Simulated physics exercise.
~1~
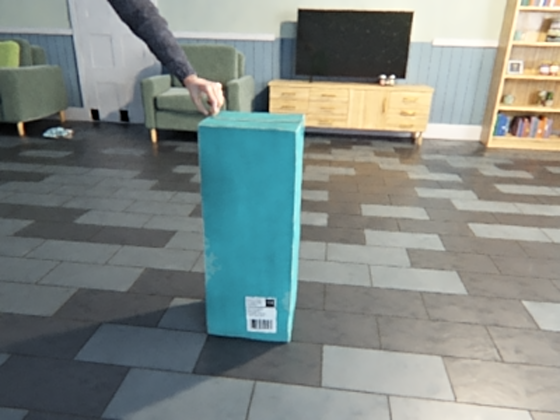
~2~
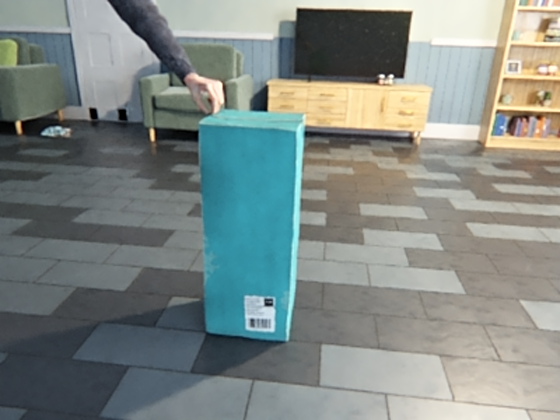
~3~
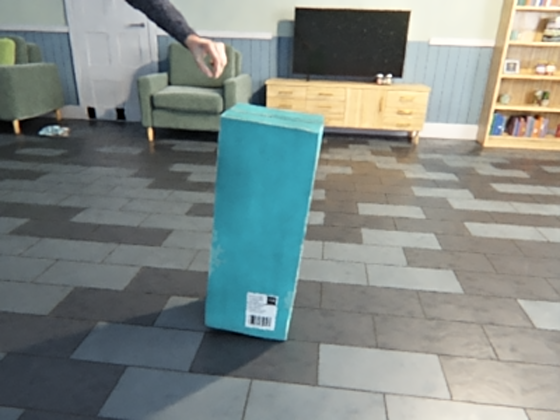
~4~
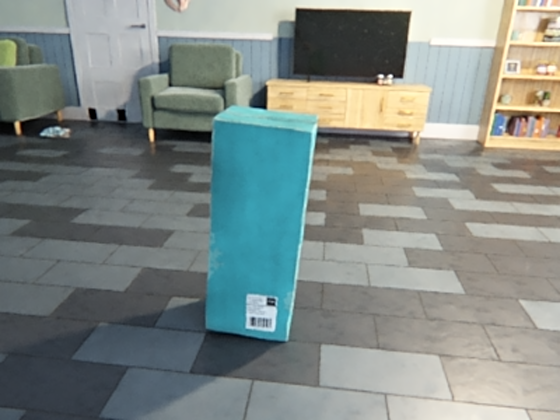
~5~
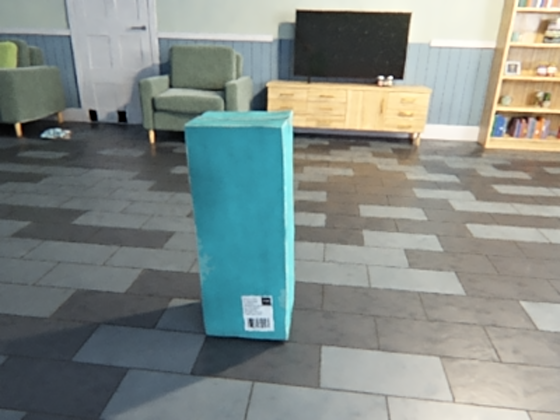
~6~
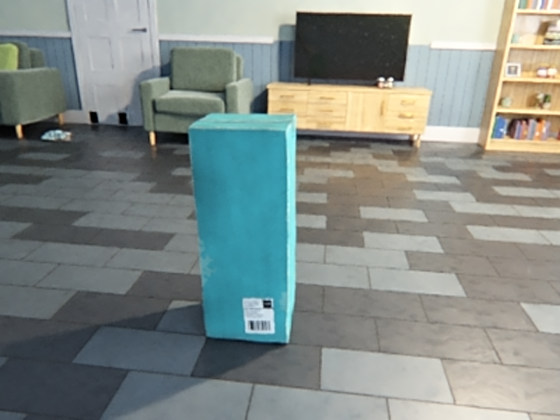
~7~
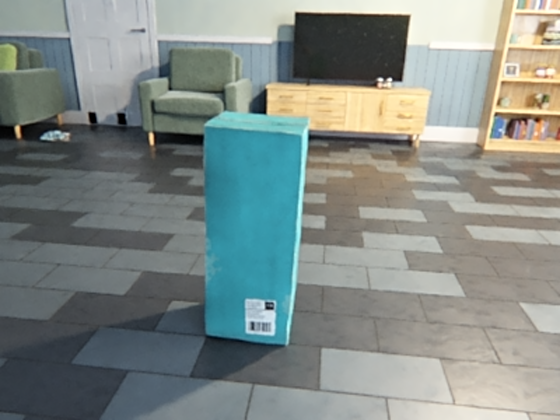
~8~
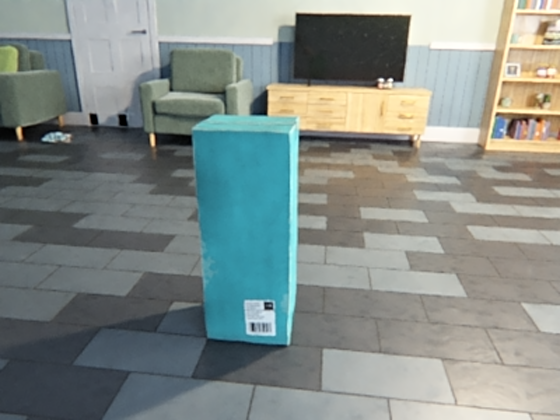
The clip opens on a tall turquoise parcel standing upright on a grey tiled floor, with a hand at its top edge and armchairs, a television and a bookshelf behind it. The hand gives the parcel a quick shove, and it tilts to the right as the hand lets go and draws back out of view. The parcel then rocks back, leaning left past upright. It sways slightly right and a little left again, each swing smaller than the first. In the end it stays on its base, standing upright.
